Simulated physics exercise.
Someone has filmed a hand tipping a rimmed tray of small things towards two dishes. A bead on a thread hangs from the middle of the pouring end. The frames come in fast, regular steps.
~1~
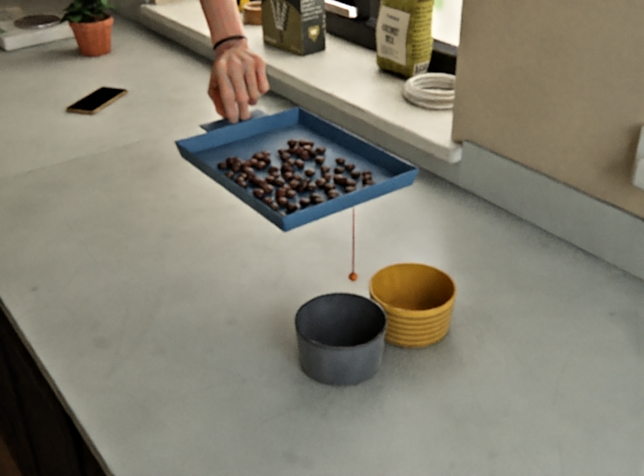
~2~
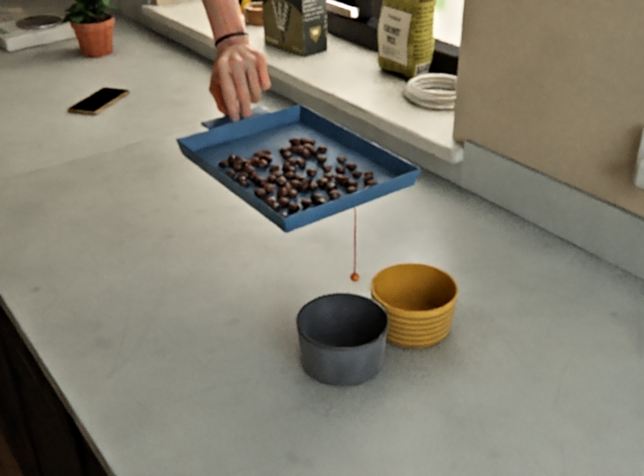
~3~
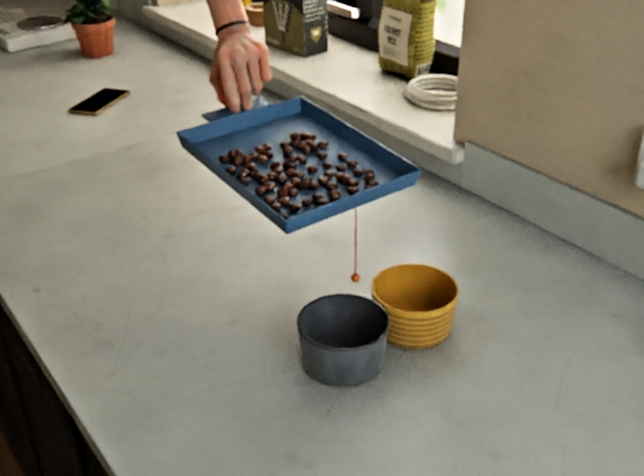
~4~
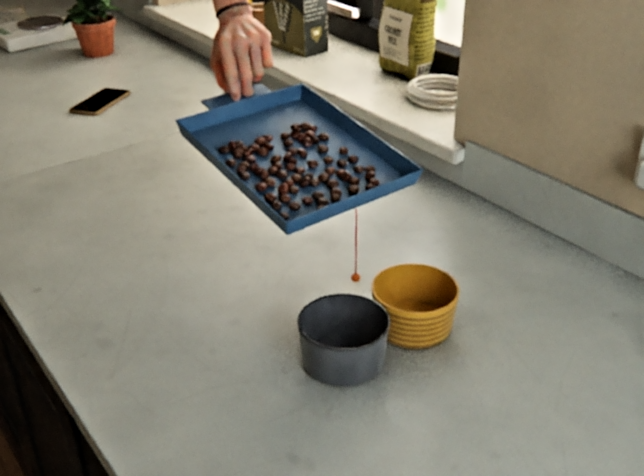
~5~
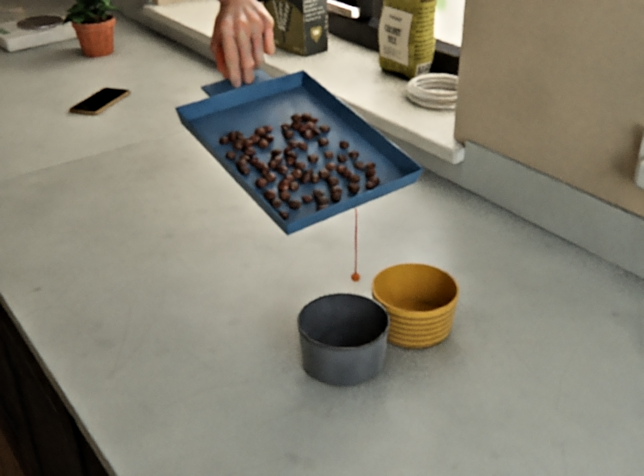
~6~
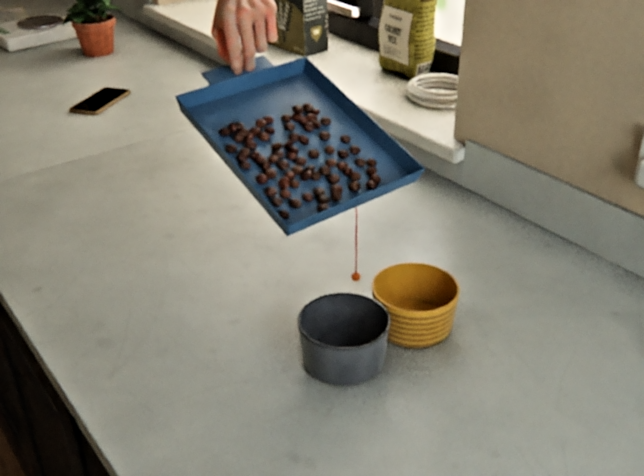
A hand raises the handle end of a blue rimmed tray of small dark brown pieces above a pale grey kitchen counter, seen from above at an angle. Below the tray's front edge, where an orange bead hangs on a thread, sit a dark grey dish and, to its right, a mustard one. The tray steepens gradually, its front edge lowest at the left corner, while the camera stays practically still.
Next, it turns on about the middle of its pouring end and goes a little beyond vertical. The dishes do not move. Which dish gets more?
More goes to the left dish.
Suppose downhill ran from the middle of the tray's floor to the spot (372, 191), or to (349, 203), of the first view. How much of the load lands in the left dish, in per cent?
About 0 and 50 per cent.
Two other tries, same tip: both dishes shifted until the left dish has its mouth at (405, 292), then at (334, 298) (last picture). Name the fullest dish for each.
The first try: The left one. The second: The left dish.
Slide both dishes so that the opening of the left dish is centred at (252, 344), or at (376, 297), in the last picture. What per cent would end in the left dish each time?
About 10 and 40 per cent.
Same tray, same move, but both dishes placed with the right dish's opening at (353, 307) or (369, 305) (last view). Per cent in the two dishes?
Roughly 80 per cent, and 90 per cent.
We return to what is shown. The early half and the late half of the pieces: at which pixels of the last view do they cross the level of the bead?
First near (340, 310), later near (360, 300).
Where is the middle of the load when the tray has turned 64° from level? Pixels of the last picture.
At about (330, 194).
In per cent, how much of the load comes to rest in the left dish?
Some 70 per cent.
Soon, tray tipped steeply; all on the tray.
A while on, tray tipped past a quarter turn; about a third on the tray; about a quarter in the left dish; a stray few in the right dish; a stray few outside both; about a quarter in the air.
Towards the end, tray tipped past a quarter turn; about two thirds in the left dish; about a quarter in the right dish; a small part outside both.
Finally, tray tipped past a quarter turn; about two thirds in the left dish; about a quarter in the right dish; a small part outside both.
